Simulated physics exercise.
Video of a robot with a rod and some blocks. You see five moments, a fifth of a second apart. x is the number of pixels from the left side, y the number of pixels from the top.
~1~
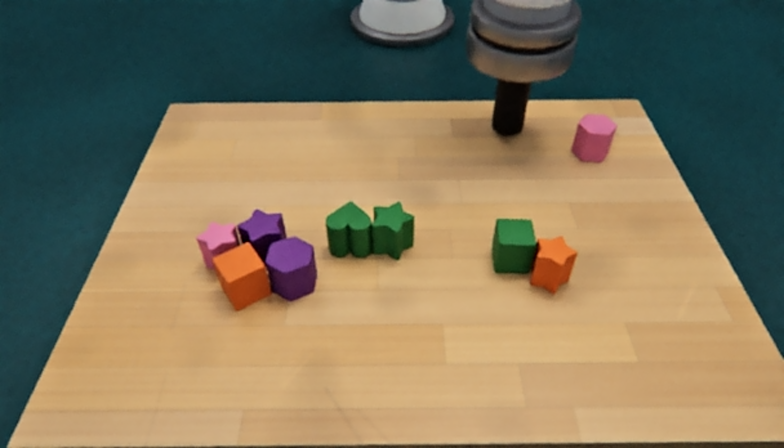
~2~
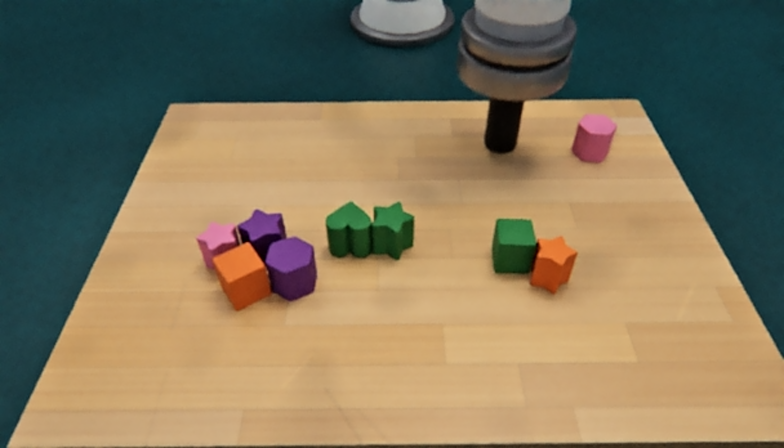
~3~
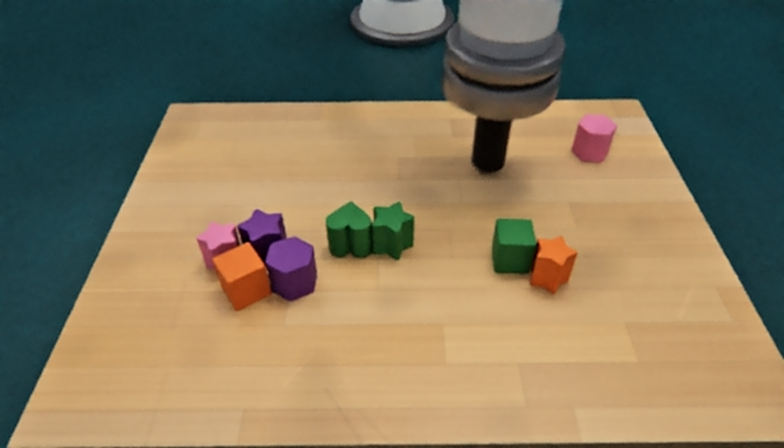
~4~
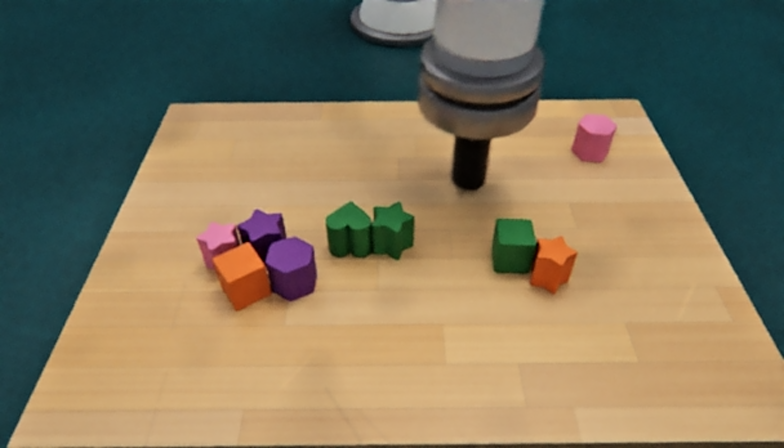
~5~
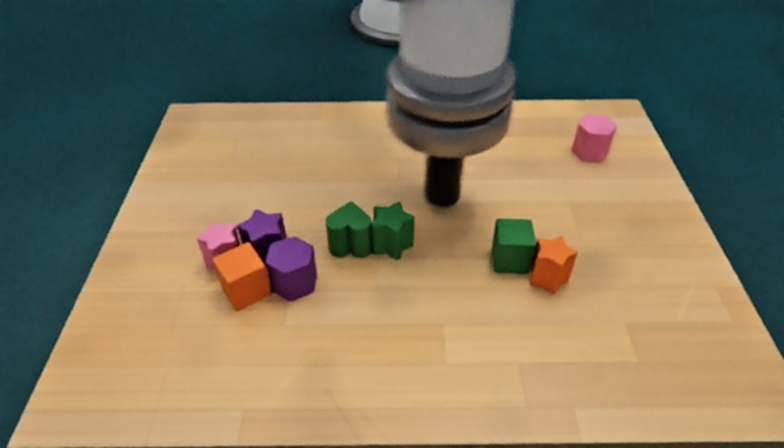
To begin with, a robot's dark rod hovers near the back of a wooden board, left of a pink block, with green, orange, purple and pink blocks spread around. The rod then moves steadily forward and leftward, ending behind and to the right of the green star, while every block stays still.
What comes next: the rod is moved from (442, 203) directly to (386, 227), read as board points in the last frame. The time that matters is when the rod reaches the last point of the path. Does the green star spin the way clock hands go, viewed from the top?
It seems not.
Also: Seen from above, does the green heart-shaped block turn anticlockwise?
The answer is no.
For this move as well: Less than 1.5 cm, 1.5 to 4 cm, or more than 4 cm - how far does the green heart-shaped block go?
Final distance: Less than 1.5 cm.
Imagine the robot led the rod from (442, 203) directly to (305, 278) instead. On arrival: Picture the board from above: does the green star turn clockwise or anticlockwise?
From above, it looks like the green star goes counterclockwise.
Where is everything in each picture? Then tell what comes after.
The first frame shows rod's lower end at (507, 127); green heart-shaped block at (349, 217); green star at (392, 216); green square at (516, 231).
The second frame shows rod at (500, 144); blocks still.
The third frame shows rod at (488, 162); blocks still.
The fourth frame shows rod at (468, 179); blocks still.
The fifth frame shows rod at (442, 195); green heart-shaped block at (349, 217); green star at (392, 216); green square at (516, 231).
On the path given first. Halfway along, rod at (415, 207); nothing pushed yet.
At the end, rod at (386, 219); green heart-shaped block at (342, 222), turned 35° clockwise; green star at (383, 227), turned 35° anticlockwise; green square still.
